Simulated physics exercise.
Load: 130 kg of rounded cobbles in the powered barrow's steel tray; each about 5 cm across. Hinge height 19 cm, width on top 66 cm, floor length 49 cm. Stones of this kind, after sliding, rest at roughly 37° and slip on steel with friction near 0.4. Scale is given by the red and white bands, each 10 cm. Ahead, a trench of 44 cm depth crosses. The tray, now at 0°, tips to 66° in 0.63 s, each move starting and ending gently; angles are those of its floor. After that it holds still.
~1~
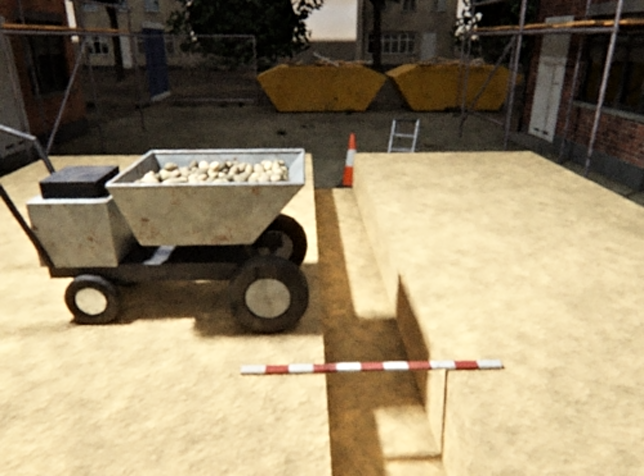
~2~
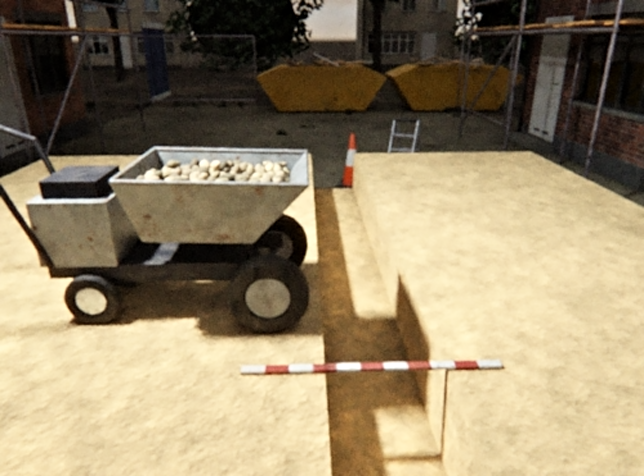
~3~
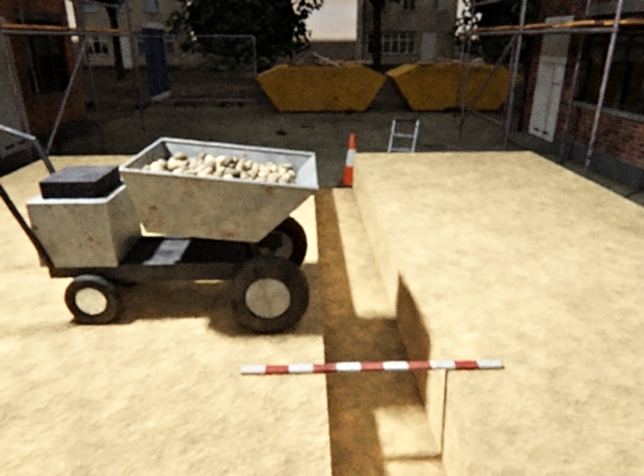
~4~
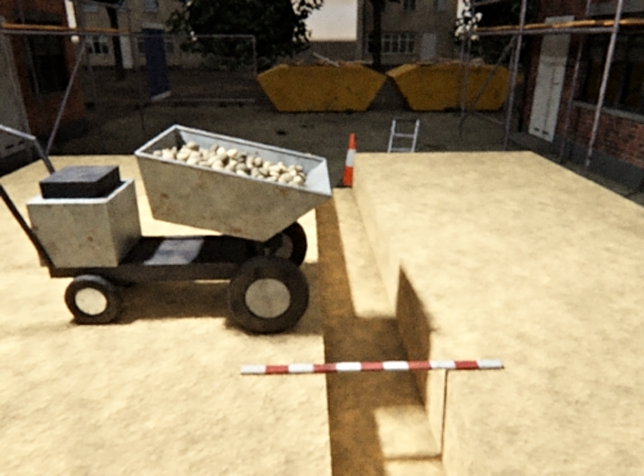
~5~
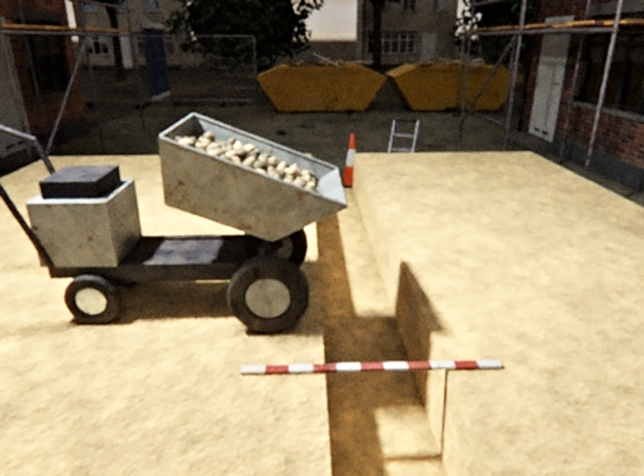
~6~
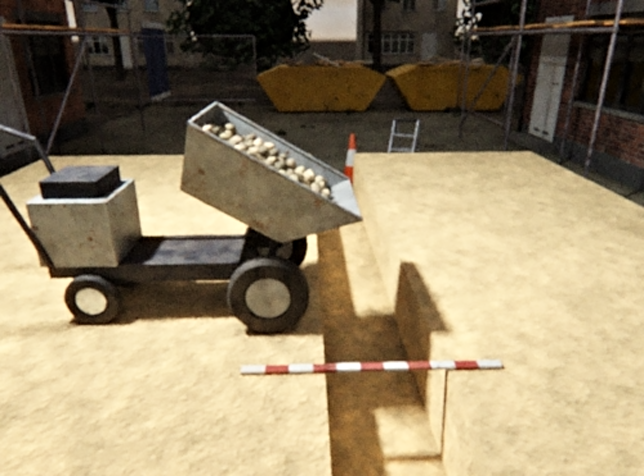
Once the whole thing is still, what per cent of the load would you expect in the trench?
I would expect about 44 per cent.
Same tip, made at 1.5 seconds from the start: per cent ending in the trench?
Near 70 per cent.
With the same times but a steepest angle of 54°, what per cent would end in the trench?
With that change, near 30 per cent.
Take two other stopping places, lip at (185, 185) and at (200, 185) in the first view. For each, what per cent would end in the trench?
85 and 100 %.
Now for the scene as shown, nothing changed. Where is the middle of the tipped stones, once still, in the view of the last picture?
Resting centre: About (432, 292).
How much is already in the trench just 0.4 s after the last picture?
Some 15 per cent of the load by that point.
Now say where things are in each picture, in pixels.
In the first picture, the tray is at 0°, its lip at (304, 184); the top of the load is at (245, 169).
In the second picture, the tray is at 2°, its lip at (308, 185); the top of the load is at (199, 168).
The third picture shows lip at (318, 189), floor tilted 6°, highest stones at (189, 163).
In the fourth picture, the tray is at 13°, its lip at (332, 196); the top of the load is at (191, 153).
In the fifth picture, the tray is at 21°, its lip at (348, 206); the top of the load is at (202, 143).
In the sixth picture, the tray is at 31°, its lip at (362, 220); the top of the load is at (219, 133).
Then, 0.2 s after the last picture the floor is at 55°, 100 % in the tray; the foremost stones are at (364, 231).
Then, 0.4 s after the last picture the floor is at 66°, 77 % in the tray, 13 % in the trench, 10 % past the trench; the foremost stones are at (444, 287).
Then, 0.8 s after the last picture the floor is at 66°, 26 % in the tray, 20 % in the trench, 54 % past the trench; the foremost stones are at (576, 291).
Then, 2.7 s after the last picture the floor is at 66°, 0 % in the tray, 44 % in the trench, 56 % past the trench; the foremost stones are past the picture's edge.
